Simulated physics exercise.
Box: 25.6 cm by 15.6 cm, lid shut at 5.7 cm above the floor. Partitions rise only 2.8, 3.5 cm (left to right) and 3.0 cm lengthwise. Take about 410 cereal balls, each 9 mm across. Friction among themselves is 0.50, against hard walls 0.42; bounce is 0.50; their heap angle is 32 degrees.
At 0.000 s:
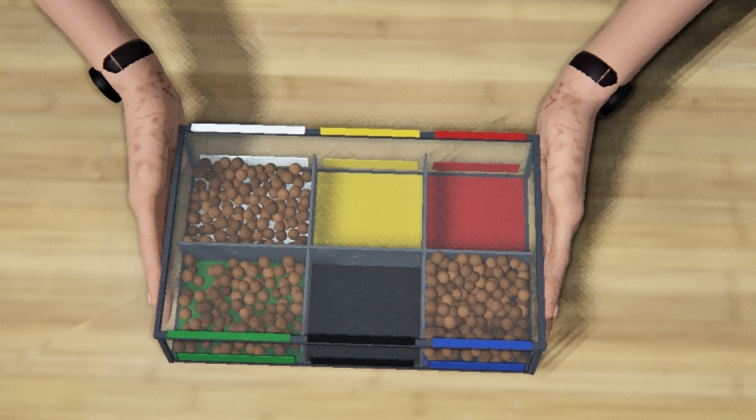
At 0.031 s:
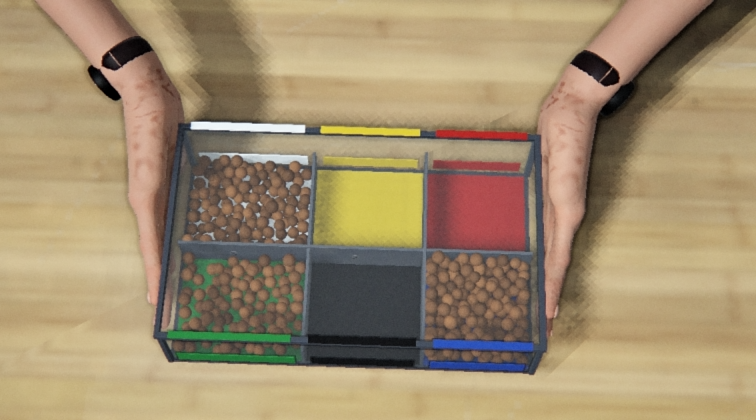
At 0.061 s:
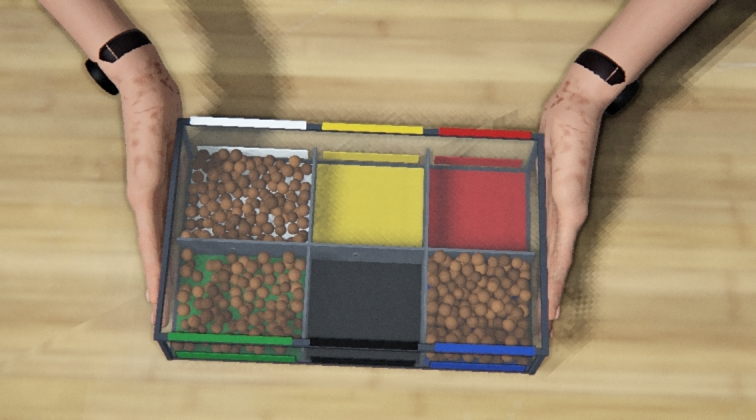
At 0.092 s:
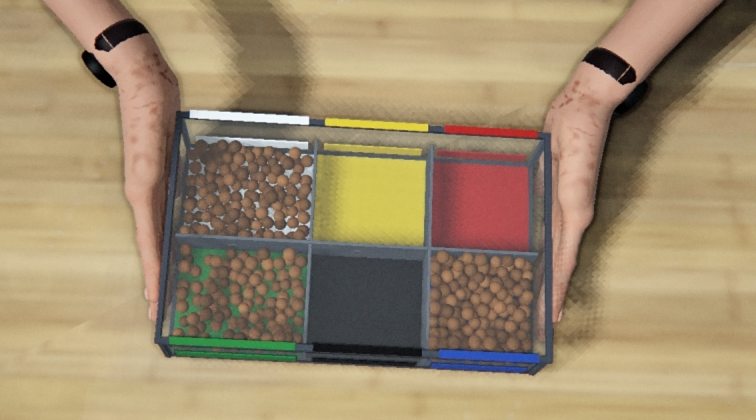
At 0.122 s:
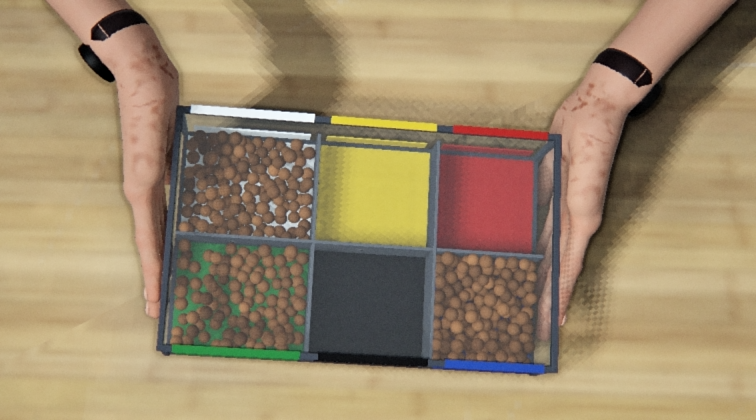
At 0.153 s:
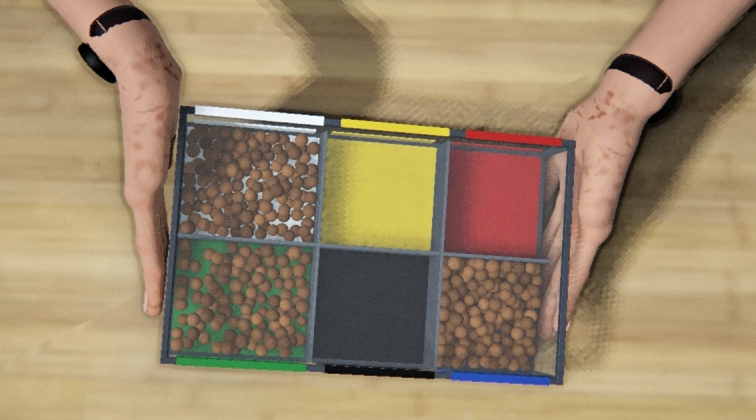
Two hands tilt a lidded box of brown balls, its right front corner dipping lowest.
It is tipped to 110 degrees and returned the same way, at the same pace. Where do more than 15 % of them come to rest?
Outcome: Red: Fails; blue: Succeeds; green: Succeeds; yellow: Fails; white: Fails; black: Succeeds.
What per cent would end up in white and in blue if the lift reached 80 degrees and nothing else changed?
White: 5; blue: 45 (per cent).
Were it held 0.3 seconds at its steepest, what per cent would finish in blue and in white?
Result - blue: 45 %; white: 0 %.
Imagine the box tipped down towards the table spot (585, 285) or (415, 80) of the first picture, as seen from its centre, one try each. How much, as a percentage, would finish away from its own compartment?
First try: About 60 percent; second try: About 65 percent.
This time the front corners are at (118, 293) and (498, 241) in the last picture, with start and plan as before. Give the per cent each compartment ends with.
It comes out as red at 5 percent, blue at 5 percent, green at 15 percent, yellow at 10 percent, white at 55 percent and black at 5 percent.
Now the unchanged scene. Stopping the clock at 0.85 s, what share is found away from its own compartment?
Approx. 40 in a hundred.
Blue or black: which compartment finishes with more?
More settles in the blue compartment.
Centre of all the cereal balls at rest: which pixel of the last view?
Close to pixel (405, 329).
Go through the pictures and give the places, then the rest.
Box tilt 0 degrees, front corners at (160, 332) and (540, 344); blue 40 %, green 25 %, white 35 %, in the first frame.
Box tilt 1 degrees, front corners at (160, 333) and (540, 346), in the second frame.
Box tilt 4 degrees, front corners at (160, 334) and (543, 350), lowest corner right front, in the third frame.
Box tilt 9 degrees, front corners at (161, 338) and (546, 357), lowest corner right front, in the fourth frame.
Box tilt 16 degrees, front corners at (163, 345) and (551, 367), lowest corner right front, in the fifth frame.
Box tilt 24 degrees, front corners at (167, 357) and (556, 379), lowest corner right front; blue 40 %, green 25 %, white 35 %. Its pace works out near 260 degrees a second, in the sixth frame.
After 0.57 s, tilt 109 degrees; blue 40 %, green 30 %, white 15 %, black 10 %.
Then, at 0.85 s, tilt 46 degrees; blue 45 %, green 30 %, black 25 %.
Then, at 1.24 s, tilt 0 degrees; blue 45 %, green 25 %, black 30 %.
In the end, at 1.7 s, red 0 %, blue 45 %, green 25 %, yellow 0 %, white 0 %, black 30 %.
